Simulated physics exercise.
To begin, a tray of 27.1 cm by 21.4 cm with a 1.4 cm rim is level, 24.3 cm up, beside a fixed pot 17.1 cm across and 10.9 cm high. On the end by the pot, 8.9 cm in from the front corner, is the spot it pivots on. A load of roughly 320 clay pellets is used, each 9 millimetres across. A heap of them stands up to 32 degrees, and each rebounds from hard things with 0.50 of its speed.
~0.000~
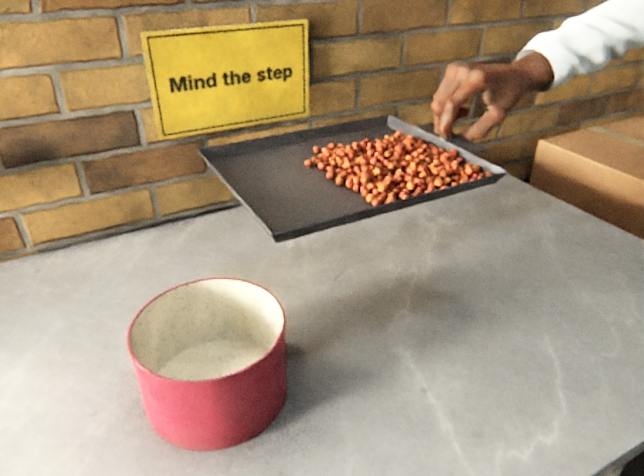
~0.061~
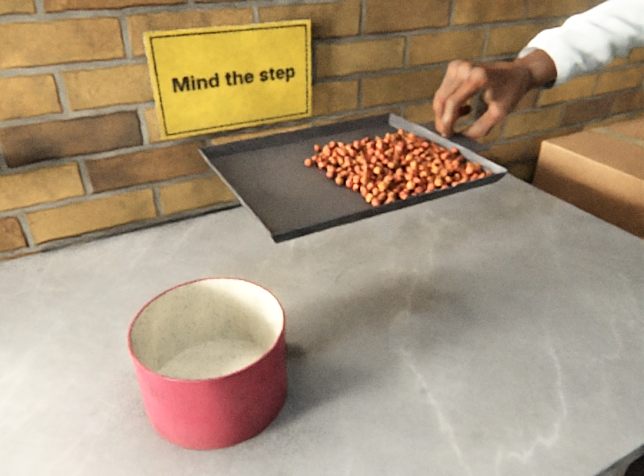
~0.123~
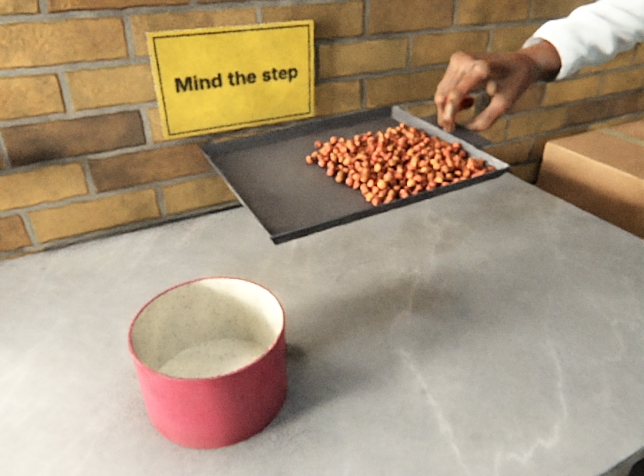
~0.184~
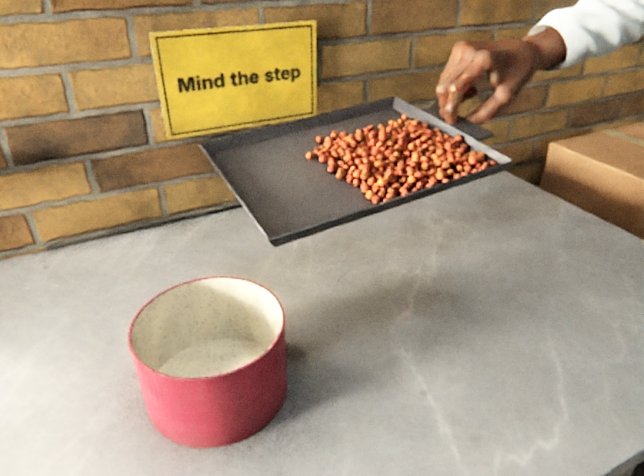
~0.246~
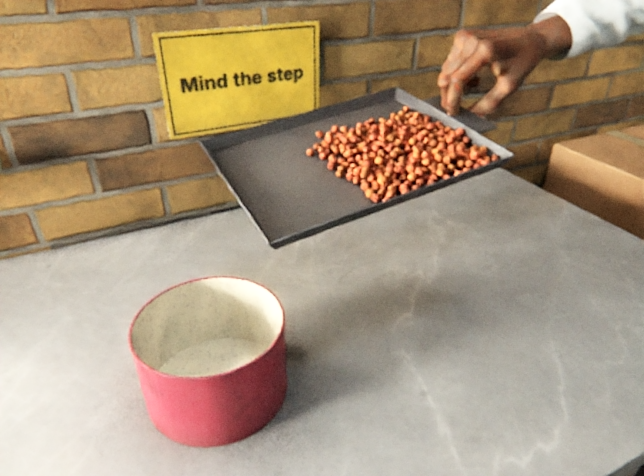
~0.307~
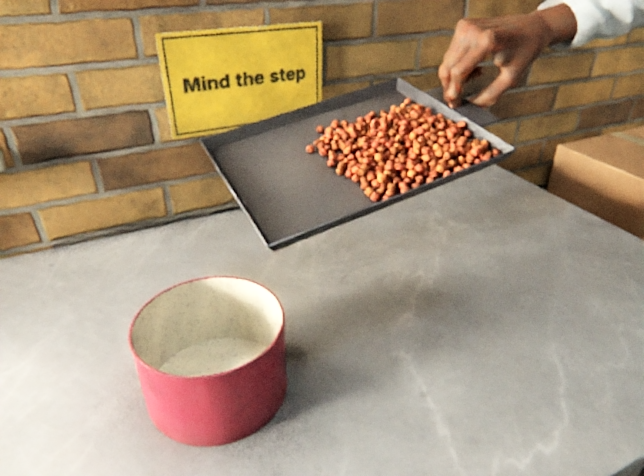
We see a hand at the right edge of a dark tray holding a heap of small reddish-brown pellets, gradually raising that side so the tray tilts slightly leftward, while a pink pot sits on the grey surface below.
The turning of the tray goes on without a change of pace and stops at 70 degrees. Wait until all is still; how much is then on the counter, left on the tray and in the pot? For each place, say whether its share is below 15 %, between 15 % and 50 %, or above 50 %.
Counter: Above 50 %; tray: Below 15 %; pot: Between 15 % and 50 %.
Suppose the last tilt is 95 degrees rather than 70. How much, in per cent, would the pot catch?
Result: Close to 35 %.
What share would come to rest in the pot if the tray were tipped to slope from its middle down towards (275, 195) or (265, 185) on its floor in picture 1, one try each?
That would be close to 70 per cent and then close to 55 per cent.
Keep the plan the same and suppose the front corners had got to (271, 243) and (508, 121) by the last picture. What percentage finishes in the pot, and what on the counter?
Split: Pot = 40, counter = 55.
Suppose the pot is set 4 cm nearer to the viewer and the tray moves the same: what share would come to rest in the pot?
Estimated share: Around 70 in a hundred.
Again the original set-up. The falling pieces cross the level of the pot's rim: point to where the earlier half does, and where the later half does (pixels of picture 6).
(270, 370) first, (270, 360) later, roughly.
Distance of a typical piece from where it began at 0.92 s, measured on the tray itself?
Roughly 9 cm.
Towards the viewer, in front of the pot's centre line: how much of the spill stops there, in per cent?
Near 100 in a hundred.
After 0.92 s, tilt 39 degrees; the tray holds 100 %, the pot 0 %.
After 1.33 s, tilt 57 degrees; the tray holds 65 %, the pot 10 %.
Then, at 1.83 s, tilt 70 degrees; the tray holds 10 %, the pot 30 %.
At rest (2.7 s), counter 65 %, tray 5 %, pot 35 %.
